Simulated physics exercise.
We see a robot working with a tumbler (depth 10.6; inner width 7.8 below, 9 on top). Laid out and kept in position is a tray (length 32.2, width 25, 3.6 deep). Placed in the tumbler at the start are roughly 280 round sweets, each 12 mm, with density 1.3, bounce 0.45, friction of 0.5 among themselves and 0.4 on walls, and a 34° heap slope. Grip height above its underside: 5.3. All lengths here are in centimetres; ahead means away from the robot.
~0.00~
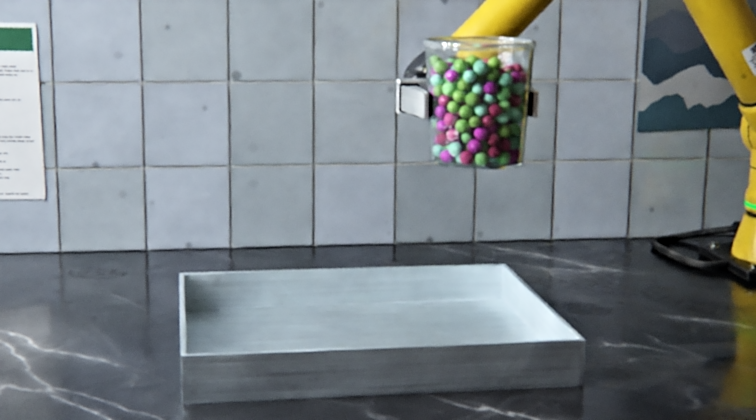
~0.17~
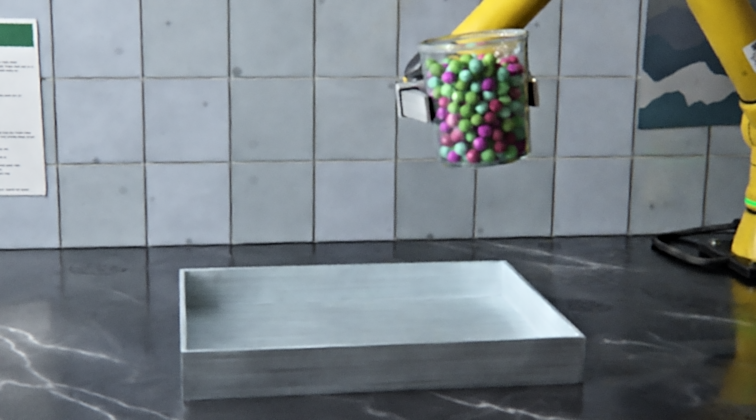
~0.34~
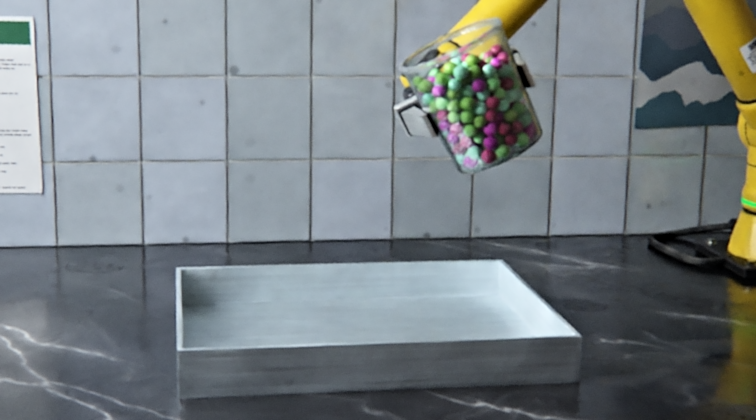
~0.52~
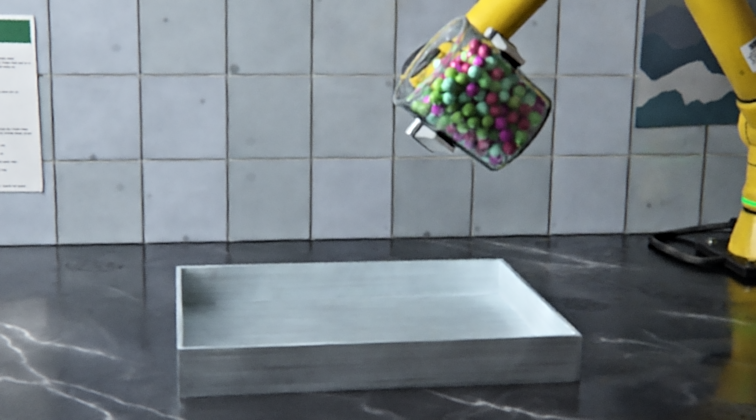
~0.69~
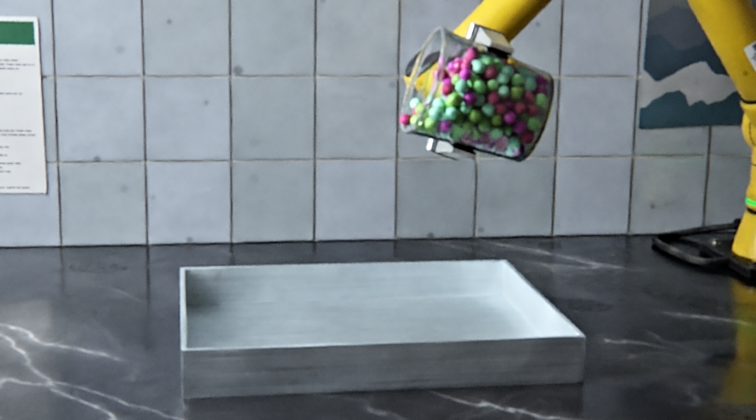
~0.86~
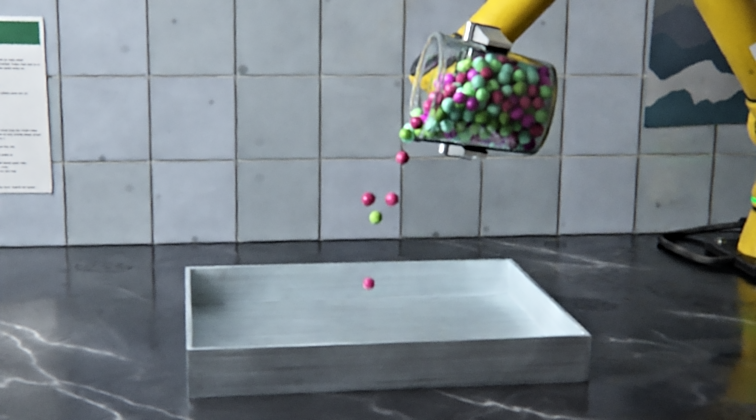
A yellow robot arm tips a clear tumbler leftward, and a few colourful sweets drop out.
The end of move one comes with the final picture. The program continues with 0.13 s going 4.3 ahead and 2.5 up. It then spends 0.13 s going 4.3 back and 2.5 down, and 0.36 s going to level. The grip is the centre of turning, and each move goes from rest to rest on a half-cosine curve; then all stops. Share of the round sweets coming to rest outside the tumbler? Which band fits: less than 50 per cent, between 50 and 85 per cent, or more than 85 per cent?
It falls between 50 and 85 per cent.
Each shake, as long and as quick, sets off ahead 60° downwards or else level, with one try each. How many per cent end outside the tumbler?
Roughly 15 per cent, then 50 per cent.
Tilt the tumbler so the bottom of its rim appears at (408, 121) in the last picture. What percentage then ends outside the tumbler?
Around 45 per cent of it.
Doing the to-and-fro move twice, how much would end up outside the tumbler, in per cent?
Estimate: Around 80 %.
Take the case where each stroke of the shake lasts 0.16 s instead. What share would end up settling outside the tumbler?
Estimate: Near 45 per cent.
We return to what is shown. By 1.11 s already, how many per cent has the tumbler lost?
Roughly 40 percent is out.
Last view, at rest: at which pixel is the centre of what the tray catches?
In the final picture, somewhere near (287, 334).
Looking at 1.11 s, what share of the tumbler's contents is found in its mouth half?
Near 90 in a hundred.
By 1.11 s, tilted 79° forward, highest piece 24 above the table; 165 in the tumbler, 10 in the tray, 104 in flight or on a rim.
By 1.36 s, tilted 21° forward, highest piece 26 above the table; 174 in the tray, 102 in the tumbler, 1 on the table or floor, 2 in flight or on a rim.
By 1.68 s, level, highest piece 22 above the table; 175 in the tray, 102 in the tumbler, 2 on the table or floor.
By 2.73 s, level, highest piece 22 above the table; 175 in the tray, 102 in the tumbler, 2 on the table or floor.
Final count, 175 in the tray, 102 in the tumbler, 2 on the table or floor. That is 63 % outside the tumbler.
